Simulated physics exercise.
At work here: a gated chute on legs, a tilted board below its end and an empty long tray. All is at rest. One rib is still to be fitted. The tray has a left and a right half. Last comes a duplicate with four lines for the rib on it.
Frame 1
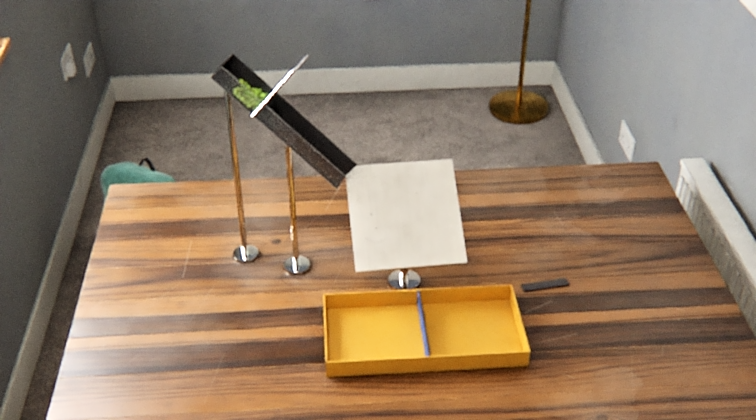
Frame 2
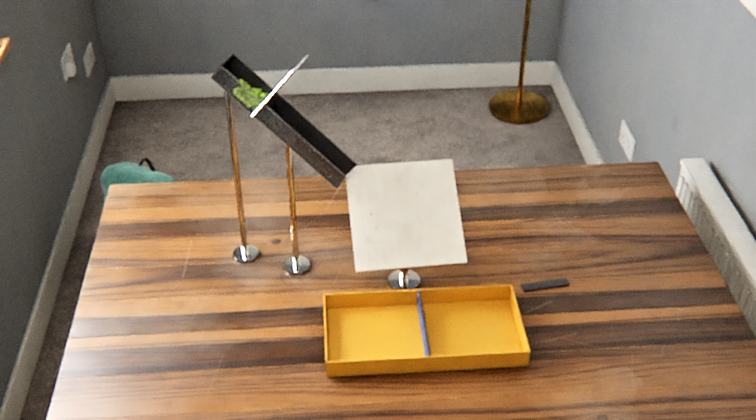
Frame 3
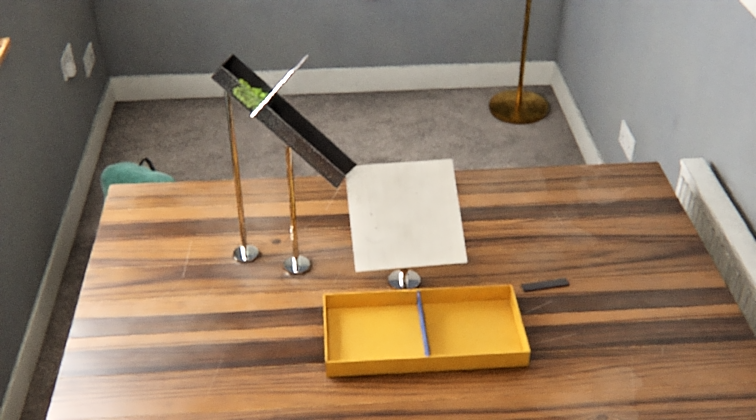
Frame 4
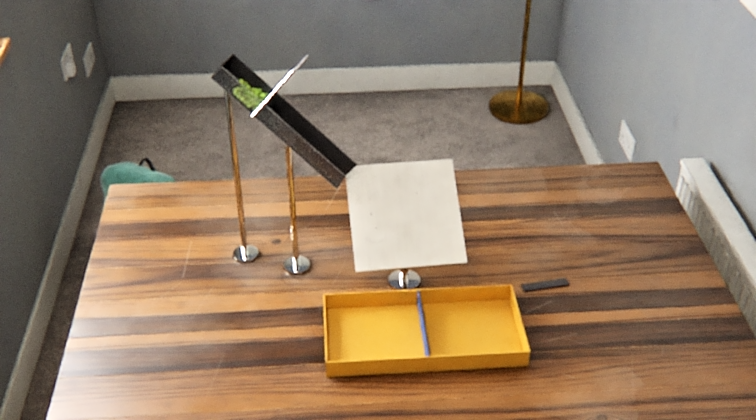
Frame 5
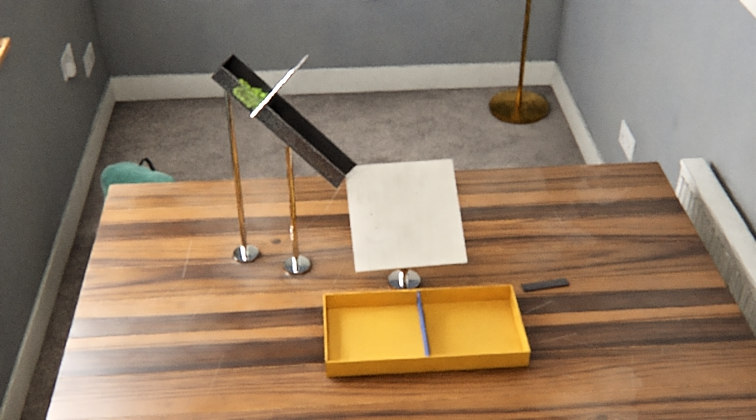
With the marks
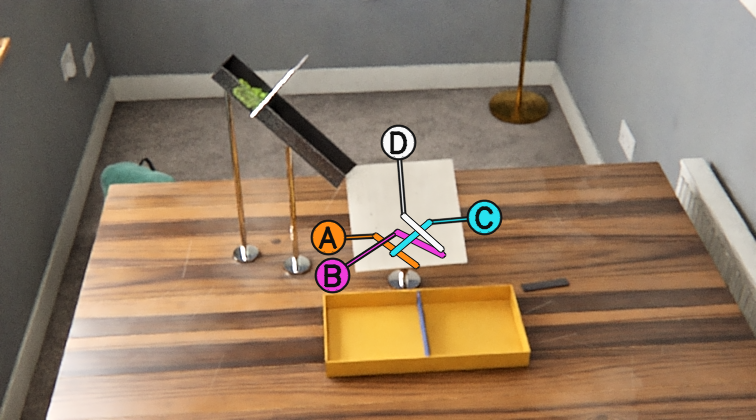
A wooden table holding a tilted black chute with green peas behind its gate, a white board and an empty yellow tray, all motionless.
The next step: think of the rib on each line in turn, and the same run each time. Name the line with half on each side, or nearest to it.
Go for B.
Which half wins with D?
More lands on the right.
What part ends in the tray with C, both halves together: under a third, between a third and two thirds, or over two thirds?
Line C gives over two thirds.
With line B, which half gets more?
Right.
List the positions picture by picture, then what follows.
In the first picture, load behind the gate at (250, 97), dried peas; lip of the chute at (342, 182), sloping fairly steeply.
In the second picture, middle of the board at (405, 214), tilted fairly steeply; middle of its low edge at (412, 267); of its high edge at (399, 163).
In the third picture, front corners of the tray at (327, 362) and (530, 351); front end of its middle wall at (429, 357).
In the fourth picture, middle of the load at (250, 97); lip at (342, 182).
In the fifth picture, middle of the load at (250, 97); lip at (342, 182).
On the marked copy, line A from (375, 236) to (416, 265); line B from (397, 232) to (442, 254); line C from (429, 222) to (392, 253); line D from (403, 216) to (440, 249).
For line A, of what is caught, a small part in the left half, nearly all in the right.
For line B, of what is caught, about a third in the left half, about two thirds in the right.
For line C, of what is caught, nearly all in the left half, a small part in the right.
For line D, of what is caught, about a quarter in the left half, most in the right.
